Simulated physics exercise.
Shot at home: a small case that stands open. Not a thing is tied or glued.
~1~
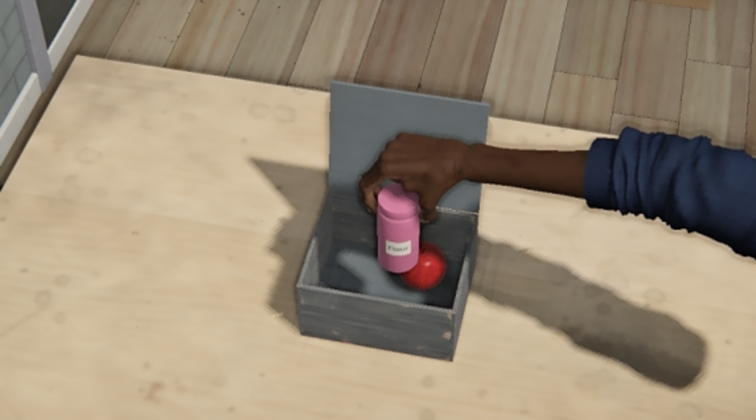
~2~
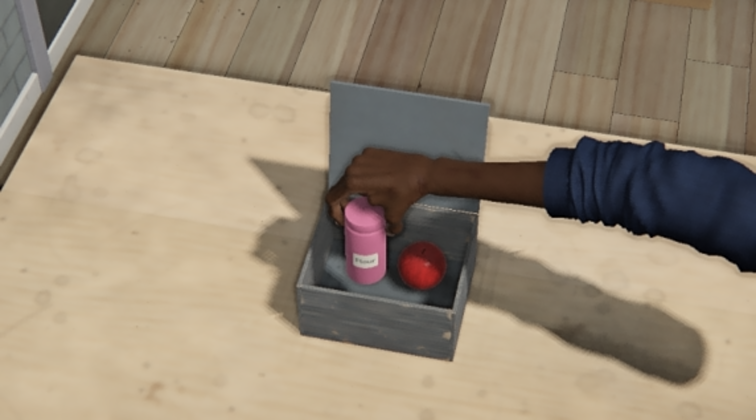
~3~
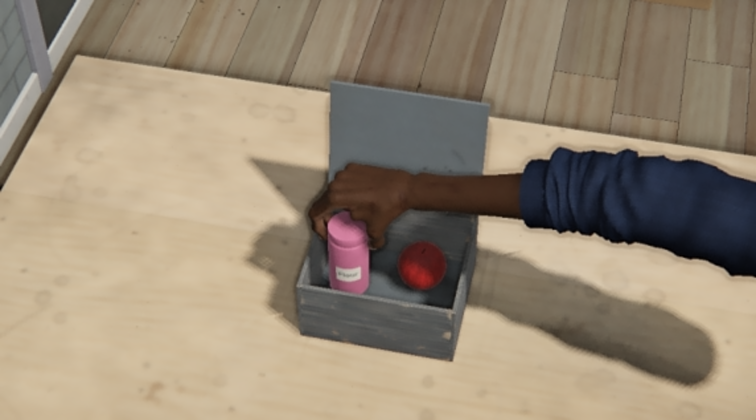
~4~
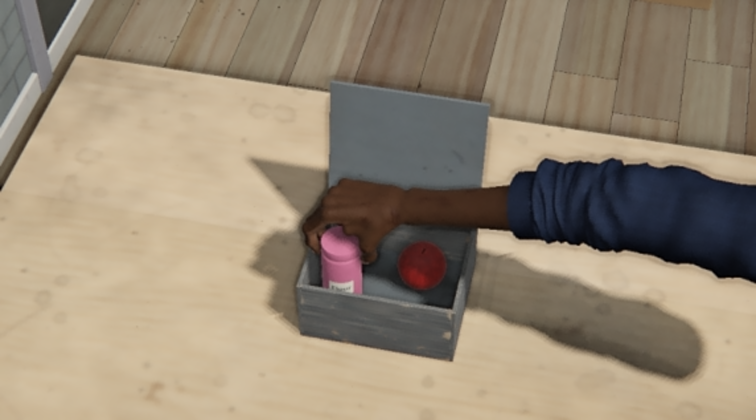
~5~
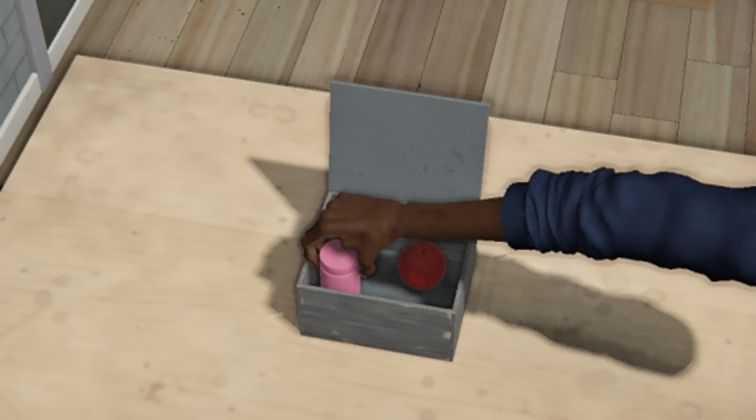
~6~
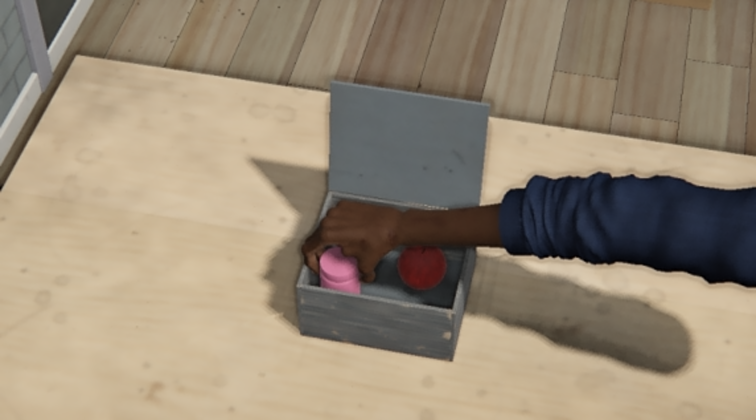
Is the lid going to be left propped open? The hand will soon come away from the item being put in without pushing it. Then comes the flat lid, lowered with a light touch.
Yes - most likely the lid won't land on the rim.
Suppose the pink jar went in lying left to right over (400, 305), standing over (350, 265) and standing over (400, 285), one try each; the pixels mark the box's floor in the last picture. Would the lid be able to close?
With the first placement the lid ends up closed; with the second, it remains open; with the third, it ends up closed.
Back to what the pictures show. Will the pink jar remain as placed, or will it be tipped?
Simply put, the pink jar remains unturned.
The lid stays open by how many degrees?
Near 8°.
Then, 1.30 s later than the last frame, lid 78° above the rim.
Then, 1.80 s later than the last frame, lid 39° above the rim.
Then, 3.00 s later than the last frame, lid 8° above the rim.
When it is over, lid 8° above the rim; both as before. End places, in pixels of the last picture, pink jar near (340, 288).
